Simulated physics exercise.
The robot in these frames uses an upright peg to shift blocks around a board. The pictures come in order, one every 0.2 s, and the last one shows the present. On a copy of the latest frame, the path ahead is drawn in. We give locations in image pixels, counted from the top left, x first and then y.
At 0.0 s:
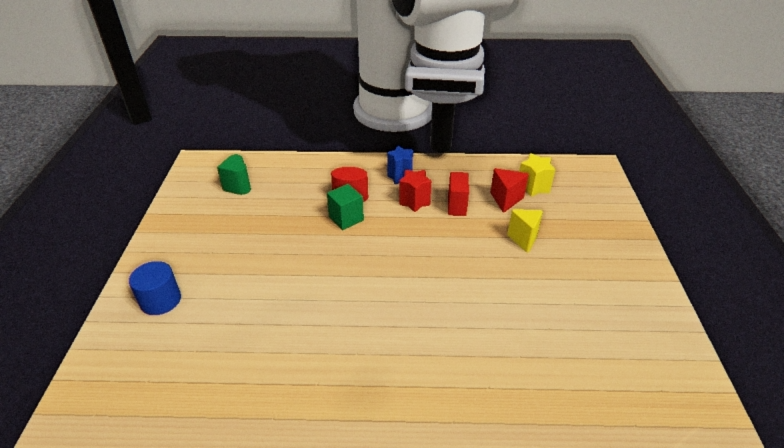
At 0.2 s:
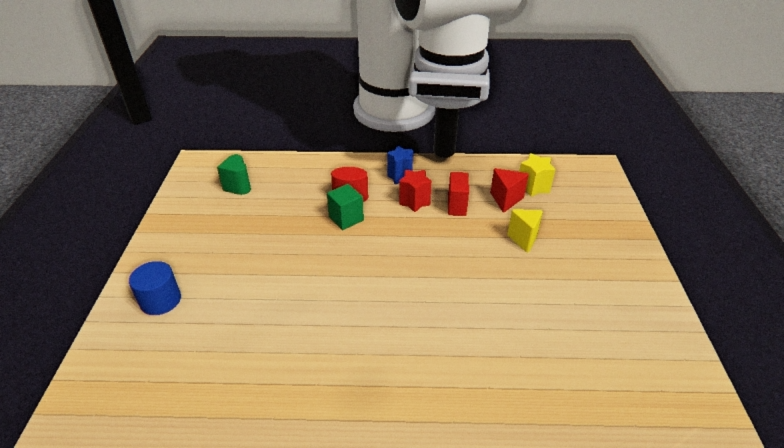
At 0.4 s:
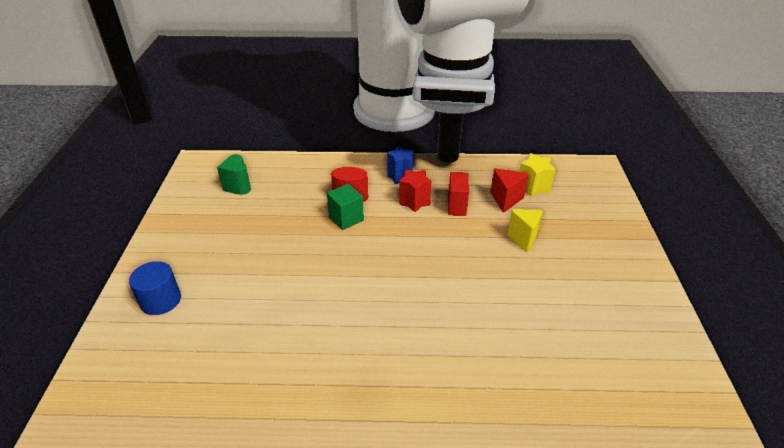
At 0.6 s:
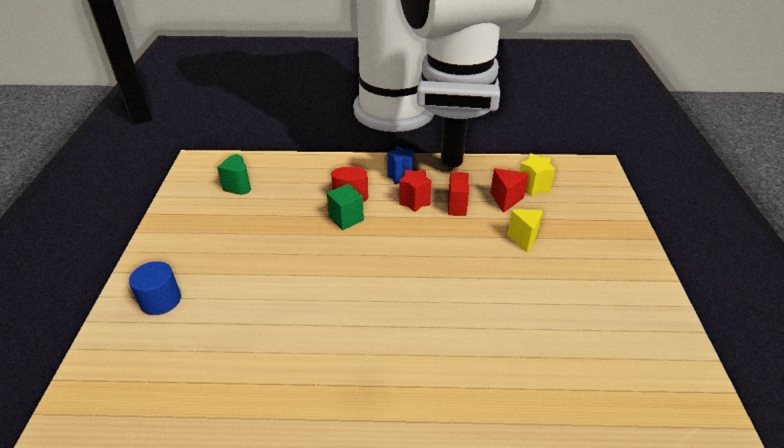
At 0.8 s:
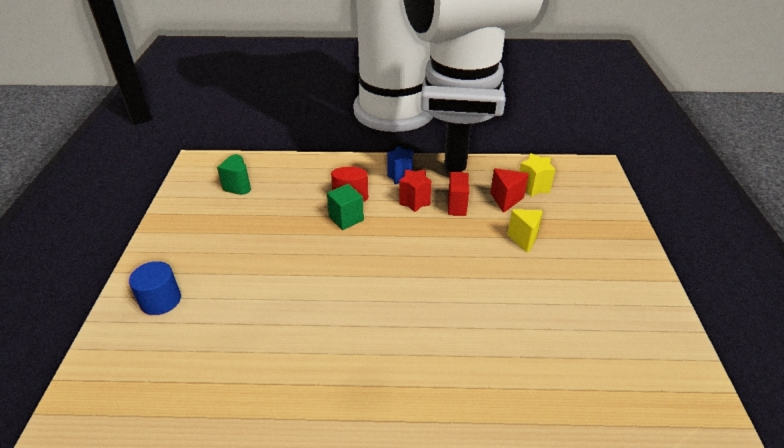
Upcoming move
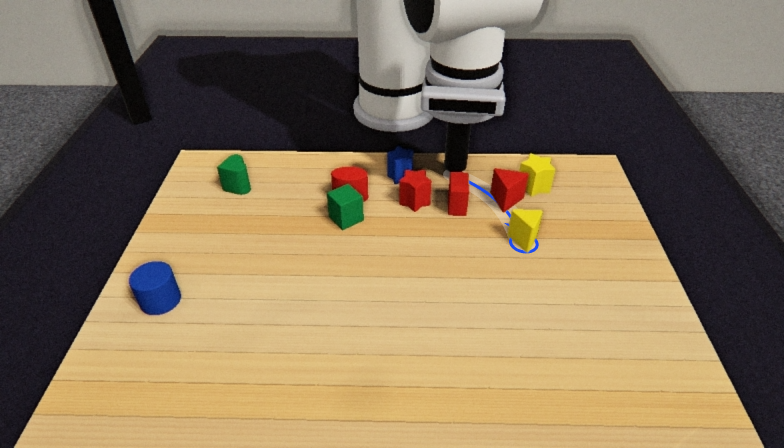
We see a white robot arm with a dark upright peg behind red, blue, green and yellow blocks on a wooden board. The peg shifts slightly right and toward the viewer, while all the blocks stay still.
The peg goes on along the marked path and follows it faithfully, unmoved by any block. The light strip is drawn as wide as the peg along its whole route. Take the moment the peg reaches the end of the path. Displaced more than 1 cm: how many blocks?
Count: 2.
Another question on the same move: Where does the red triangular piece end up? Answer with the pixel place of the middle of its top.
My prediction: (552, 198).
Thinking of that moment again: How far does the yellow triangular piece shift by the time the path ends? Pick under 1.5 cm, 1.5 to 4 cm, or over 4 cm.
Once the path ends, it will sit 1.5 to 4 cm from where it is now.
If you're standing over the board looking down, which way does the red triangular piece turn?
It ends up turned anticlockwise.
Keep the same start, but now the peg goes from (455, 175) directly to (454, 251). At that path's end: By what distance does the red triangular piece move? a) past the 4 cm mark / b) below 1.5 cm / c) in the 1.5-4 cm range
My answer is option b.
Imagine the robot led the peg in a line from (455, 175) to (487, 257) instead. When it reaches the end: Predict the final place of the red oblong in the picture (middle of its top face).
At the end it should sit near (451, 214).
Drawn move, from (455, 175) over (485, 192) and (509, 215) to (524, 243).
The first path, step by step. One third of the way, peg at (487, 185); red triangular piece at (518, 180).
Two thirds of the way, peg at (511, 208); red triangular piece at (548, 195), turned 45° anticlockwise.
At the end, peg at (525, 235); red oblong still; red triangular piece at (552, 198), turned 80° anticlockwise; yellow triangular piece at (541, 233), turned 20° anticlockwise.
